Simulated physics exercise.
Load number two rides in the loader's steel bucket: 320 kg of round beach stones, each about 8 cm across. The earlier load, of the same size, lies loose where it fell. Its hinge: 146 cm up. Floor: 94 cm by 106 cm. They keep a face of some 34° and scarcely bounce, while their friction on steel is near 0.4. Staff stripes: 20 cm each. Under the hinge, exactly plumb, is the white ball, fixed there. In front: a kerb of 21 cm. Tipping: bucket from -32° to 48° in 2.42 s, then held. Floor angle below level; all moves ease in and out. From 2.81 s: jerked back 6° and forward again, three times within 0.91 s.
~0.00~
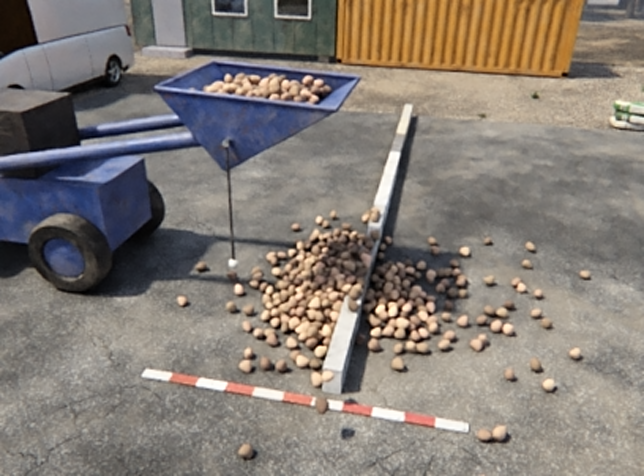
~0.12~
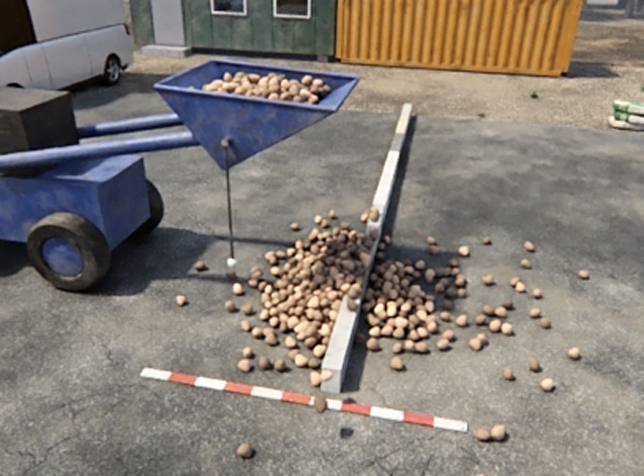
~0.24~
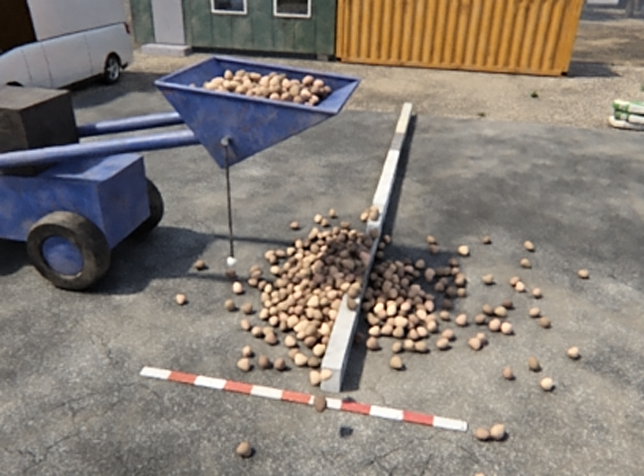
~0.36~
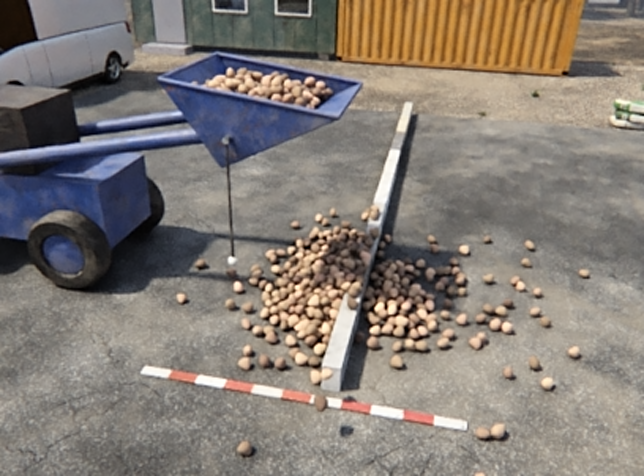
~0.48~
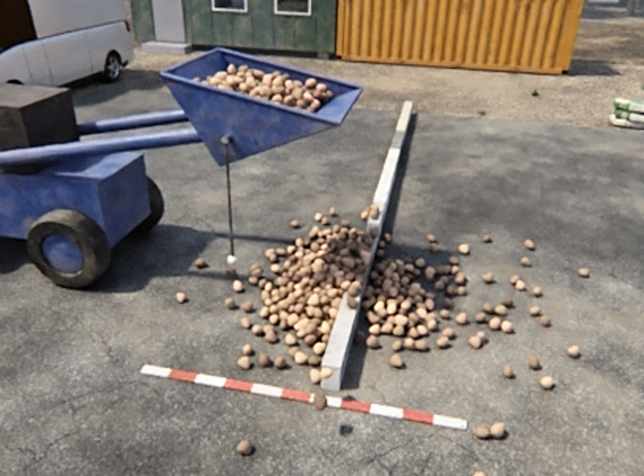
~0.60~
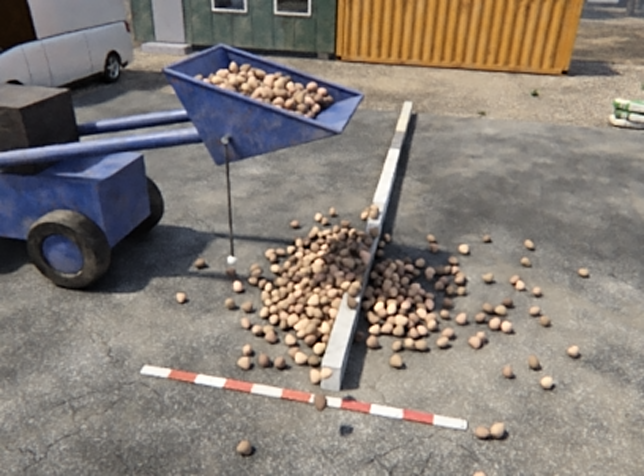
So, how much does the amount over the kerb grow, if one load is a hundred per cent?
It grows by around 49 per cent.
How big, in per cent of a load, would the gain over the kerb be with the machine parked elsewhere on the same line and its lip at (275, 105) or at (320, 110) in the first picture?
Roughly 5 and 25 per cent, in that order.
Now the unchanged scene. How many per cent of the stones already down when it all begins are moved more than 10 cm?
Roughly 20 % of them.
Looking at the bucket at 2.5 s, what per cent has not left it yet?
That works out to about 0 %.
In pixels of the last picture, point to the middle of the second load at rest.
Their centre ends up near (357, 280).
After 1.8 s the floor is at 36°; in per cent of one load, 73 in the bucket, 98 on this side of the kerb, 29 over the kerb; the foremost stones are at (559, 297).
After 2.5 s the floor is at 48°; in per cent of one load, 0 in the bucket, 130 on this side of the kerb, 70 over the kerb; the foremost stones are at (559, 297).
After 4.2 s the floor is at 48°; in per cent of one load, 0 in the bucket, 123 on this side of the kerb, 77 over the kerb; the foremost stones are at (565, 302).
After 6.8 s the floor is at 48°; in per cent of one load, 0 in the bucket, 123 on this side of the kerb, 77 over the kerb; the foremost stones are at (565, 302). Net gain over the kerb, 49.
